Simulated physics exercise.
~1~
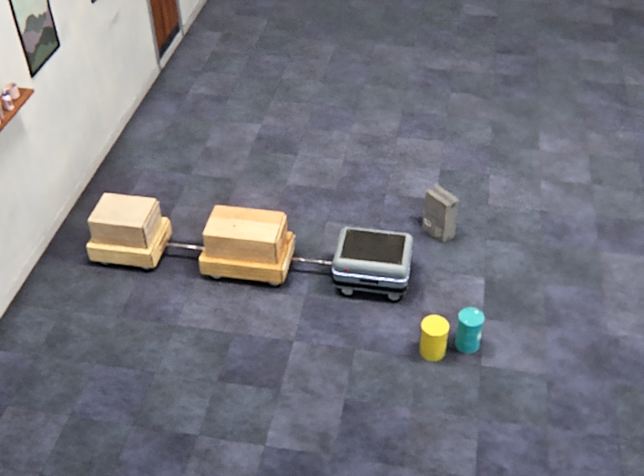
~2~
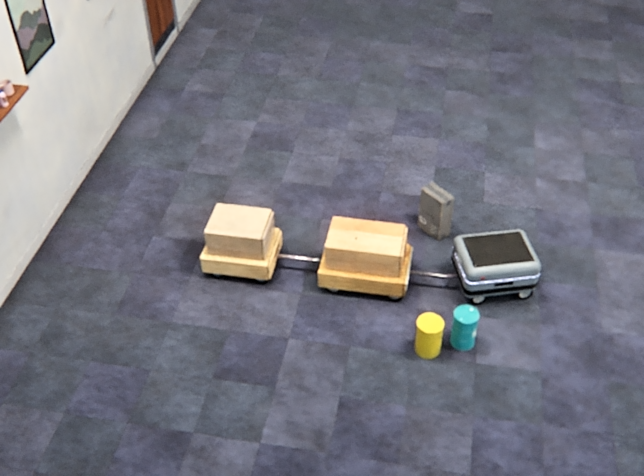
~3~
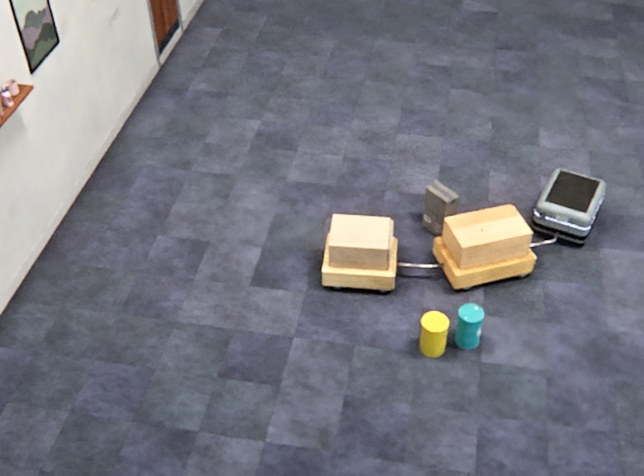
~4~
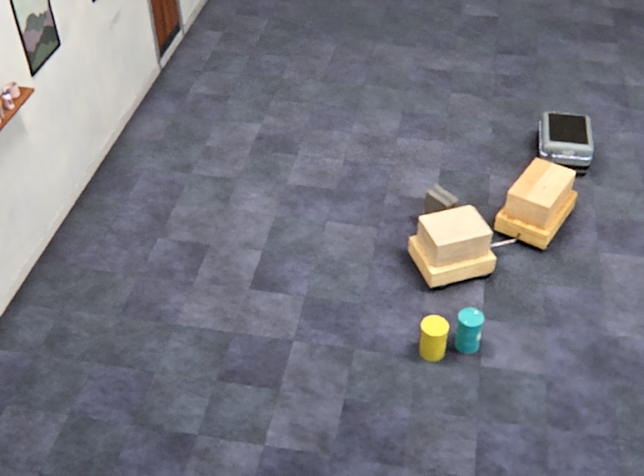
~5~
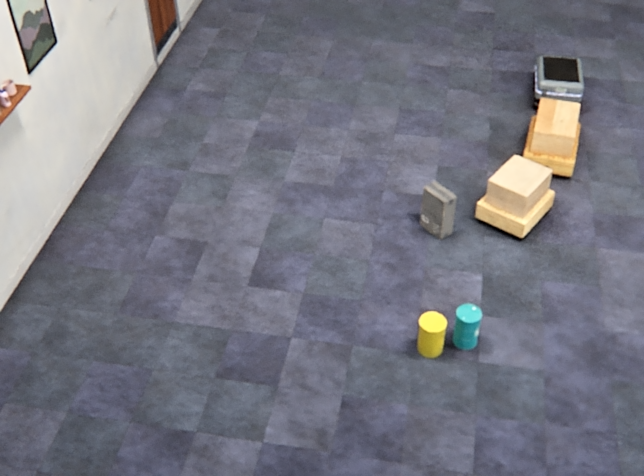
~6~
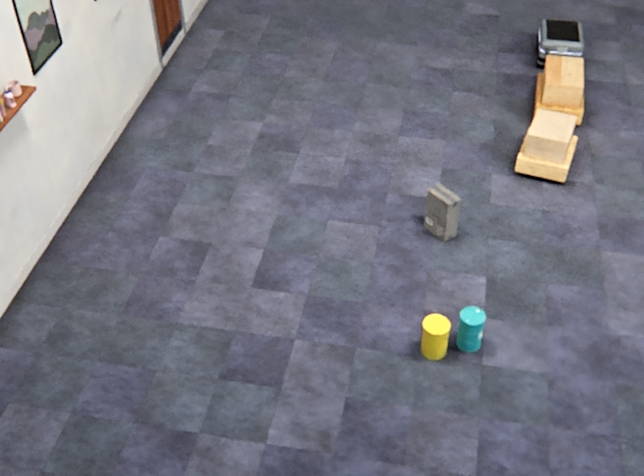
To begin with, a small grey tug with two wooden carts hitched behind it stands on a dark tiled floor, near a grey box, a yellow pail and a turquoise canister. The tug drives right, drawing the carts into the gap between the box and the two cylinders. Once past them, it curves toward the top of the view, and the first cart swings round after it. The rear cart follows, passing close by the box and briefly hiding part of it. Finally the train heads away at the upper right, the three loose things still standing in their places.
